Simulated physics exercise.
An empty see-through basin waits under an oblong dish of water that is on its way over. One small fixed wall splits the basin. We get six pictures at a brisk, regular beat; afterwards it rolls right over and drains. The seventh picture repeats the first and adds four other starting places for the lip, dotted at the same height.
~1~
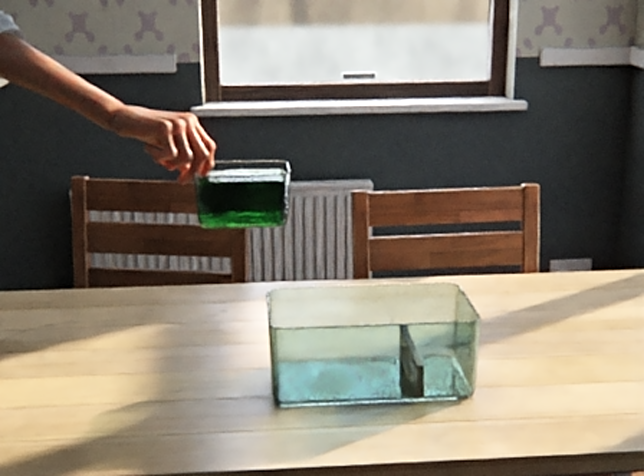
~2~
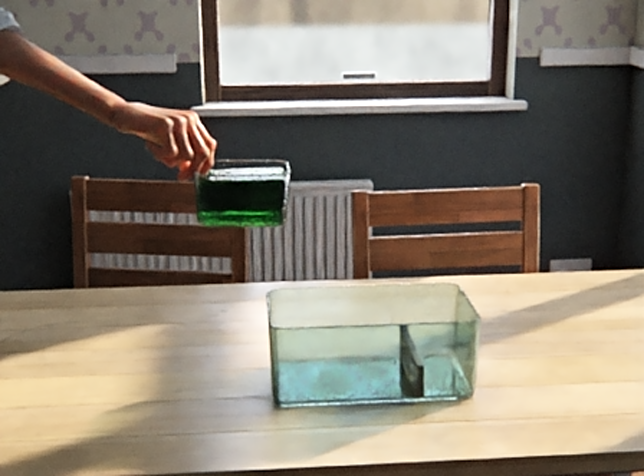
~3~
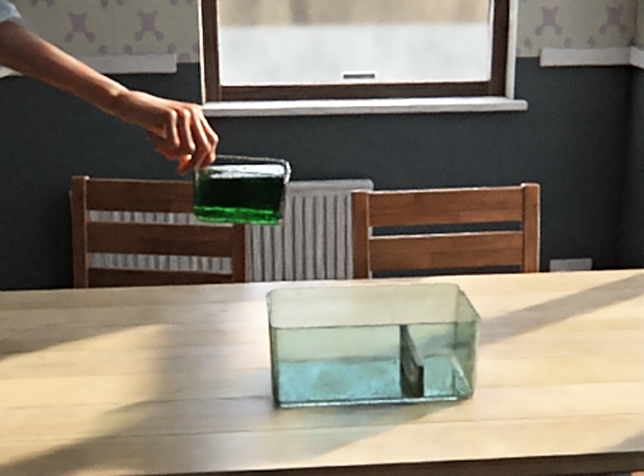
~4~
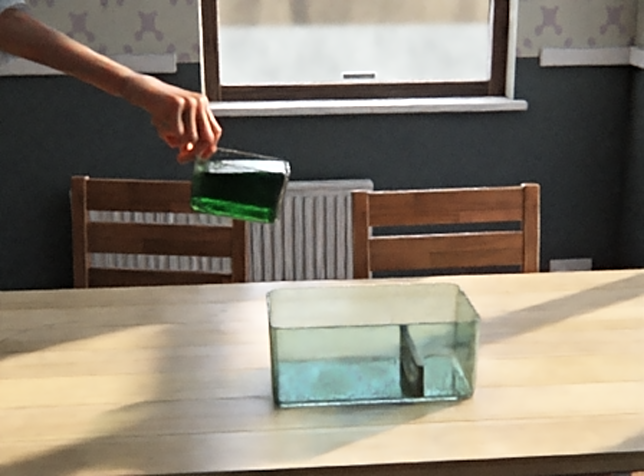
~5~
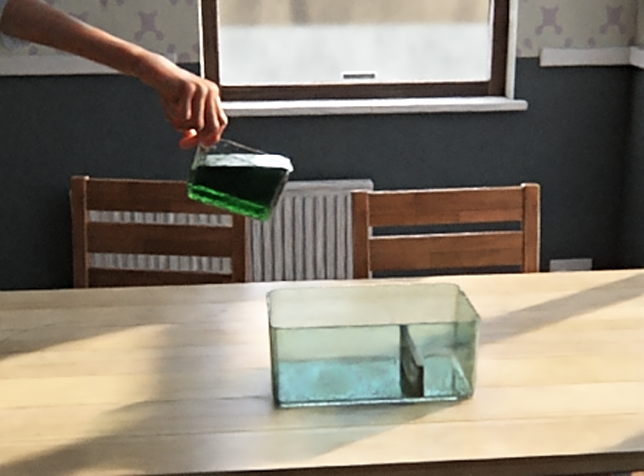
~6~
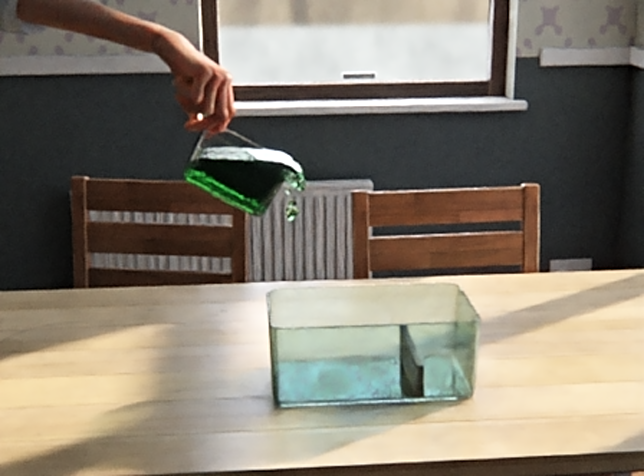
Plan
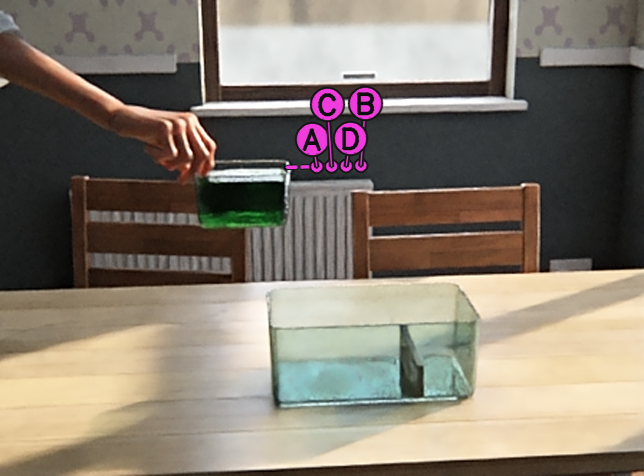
The video shows a hand holding a clear oblong dish of green liquid above a see-through basin on a wooden table. The hand gradually tilts the dish to the right, and a little liquid runs over its lip.
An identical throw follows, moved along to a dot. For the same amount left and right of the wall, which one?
Spot C does it best.
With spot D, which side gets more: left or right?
More ends on the right.
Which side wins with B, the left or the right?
More ends on the right.
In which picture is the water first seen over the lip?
In picture 5.
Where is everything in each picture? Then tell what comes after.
Upright, lip at (287, 167); basin from (273, 404) to (475, 395); top of the wall at (411, 344); nothing has left yet.
Upright, lip at (287, 167); nothing has left yet.
Tipped about 5°, lip at (287, 167); nothing has left yet.
Tipped about 12°, lip at (287, 167); nothing has left yet.
Tipped about 20°, lip at (287, 167); water is over the lip, down to (287, 167).
Tipped about 30°, lip at (287, 167); water is over the lip, down to (290, 216).
On the marked copy, A at (316, 166); B at (360, 165); C at (331, 166); D at (346, 165).
With A, about 76 % ends left of the wall and 22 % right of it.
With B, about 19 % ends left of the wall and 80 % right of it.
With C, about 45 % ends left of the wall and 53 % right of it.
With D, about 26 % ends left of the wall and 73 % right of it.
